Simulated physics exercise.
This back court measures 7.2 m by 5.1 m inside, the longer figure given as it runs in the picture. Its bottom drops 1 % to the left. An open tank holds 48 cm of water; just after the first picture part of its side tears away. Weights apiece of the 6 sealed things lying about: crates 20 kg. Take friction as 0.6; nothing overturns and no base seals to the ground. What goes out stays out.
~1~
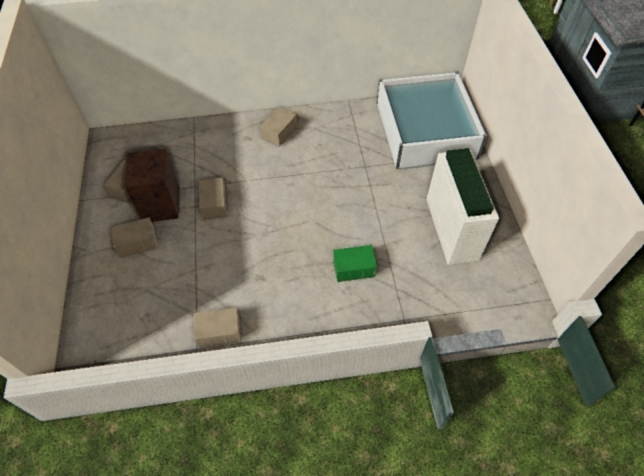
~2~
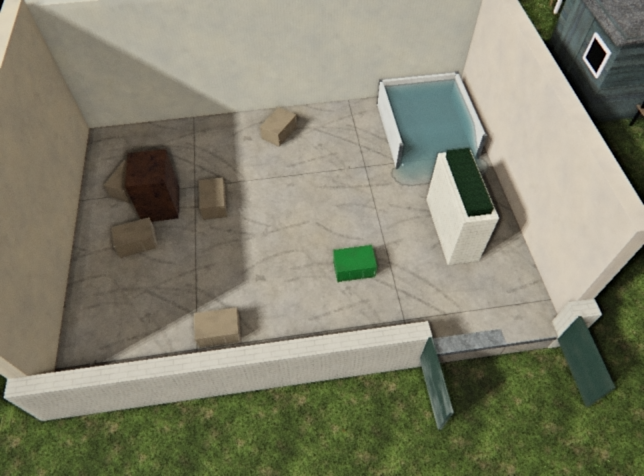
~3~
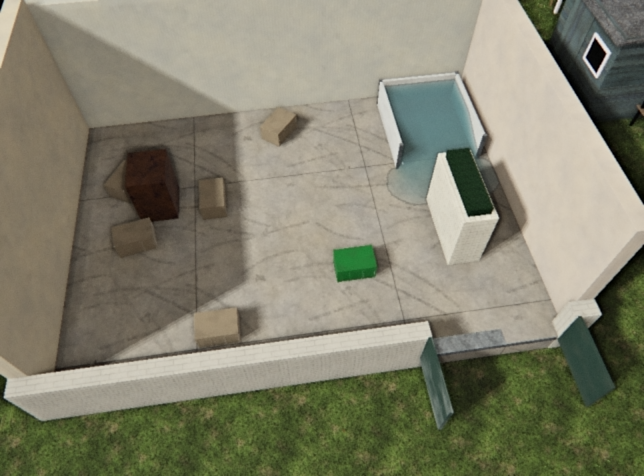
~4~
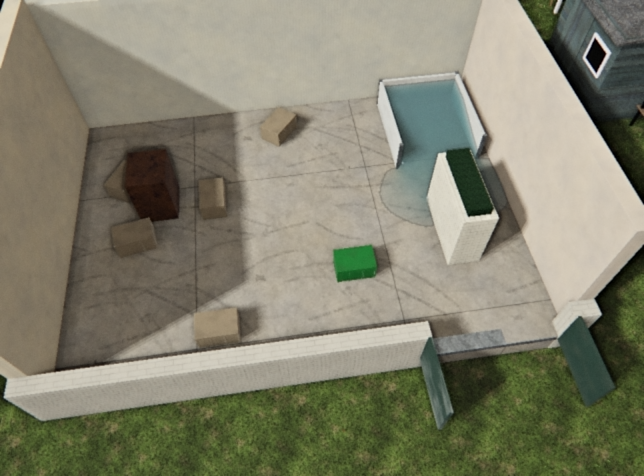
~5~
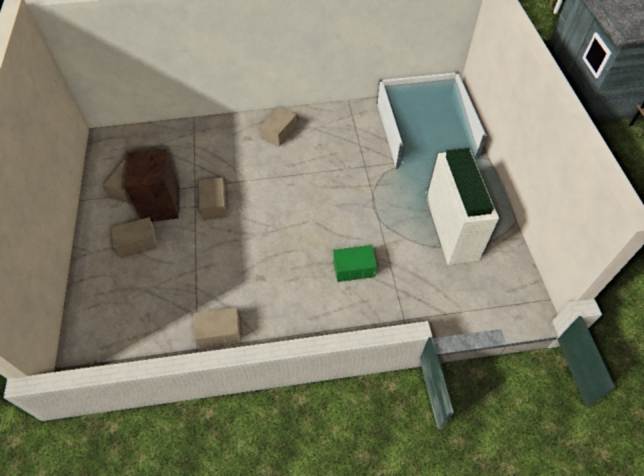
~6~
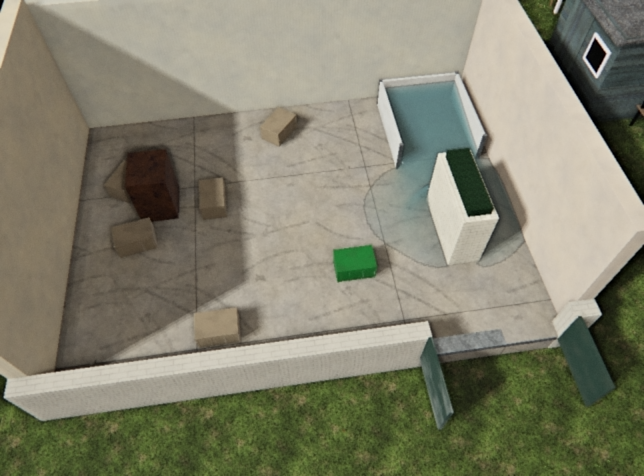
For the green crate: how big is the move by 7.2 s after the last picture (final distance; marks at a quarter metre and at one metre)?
Green crate slides a little.
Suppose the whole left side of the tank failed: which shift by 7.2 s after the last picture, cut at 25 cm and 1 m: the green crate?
Then the green crate holds its place.
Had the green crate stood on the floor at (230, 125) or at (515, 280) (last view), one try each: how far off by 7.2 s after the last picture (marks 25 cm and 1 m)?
In turn: It stays put; it travels far.
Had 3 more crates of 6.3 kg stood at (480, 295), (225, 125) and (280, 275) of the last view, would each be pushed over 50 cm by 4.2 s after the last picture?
In turn: Over, under, past it.
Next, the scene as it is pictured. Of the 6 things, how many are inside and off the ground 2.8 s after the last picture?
At that moment 0.
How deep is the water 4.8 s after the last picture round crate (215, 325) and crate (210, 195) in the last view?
About 2 and 1 cm.
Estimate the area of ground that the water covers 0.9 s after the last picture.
About 11.5 m2.
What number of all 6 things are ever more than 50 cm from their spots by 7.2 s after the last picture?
That makes 1.
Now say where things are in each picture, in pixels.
The first frame shows the green crate at (355, 258), on the bottom; water covers 2.2 m2; 0 of 6 have shifted.
The second frame shows the green crate at (355, 258) rests on the ground; water covers 2.9 m2; 0 of 6 have shifted.
The third frame shows the green crate at (355, 258) rests on the ground; water covers 3.7 m2; 0 of 6 have shifted.
The fourth frame shows the green crate at (355, 258), on the bottom; 4.5 m2 under water; 0 of 6 have shifted.
The fifth frame shows the green crate at (355, 258), on the bottom; water covers 5.3 m2; 0 of 6 have shifted.
The sixth frame shows the green crate at (355, 258) rests on the ground; water covers 6.2 m2; 0 of 6 have shifted.
Then, 0.9 s after the last picture the green crate is near (355, 259), 0.0 m from its start, aground; 0 of 6 are out; 0 afloat.
Then, 2.8 s after the last picture the green crate is near (343, 292), 0.6 m from its start, aground; 0 of 6 are out; 0 afloat.
Then, 4.8 s after the last picture the green crate is near (343, 292), 0.6 m from its start, aground; 0 of 6 are out; 0 afloat.
Then, 7.2 s after the last picture the green crate is near (343, 292), 0.6 m from its start, aground; 0 of 6 are out; 0 afloat.
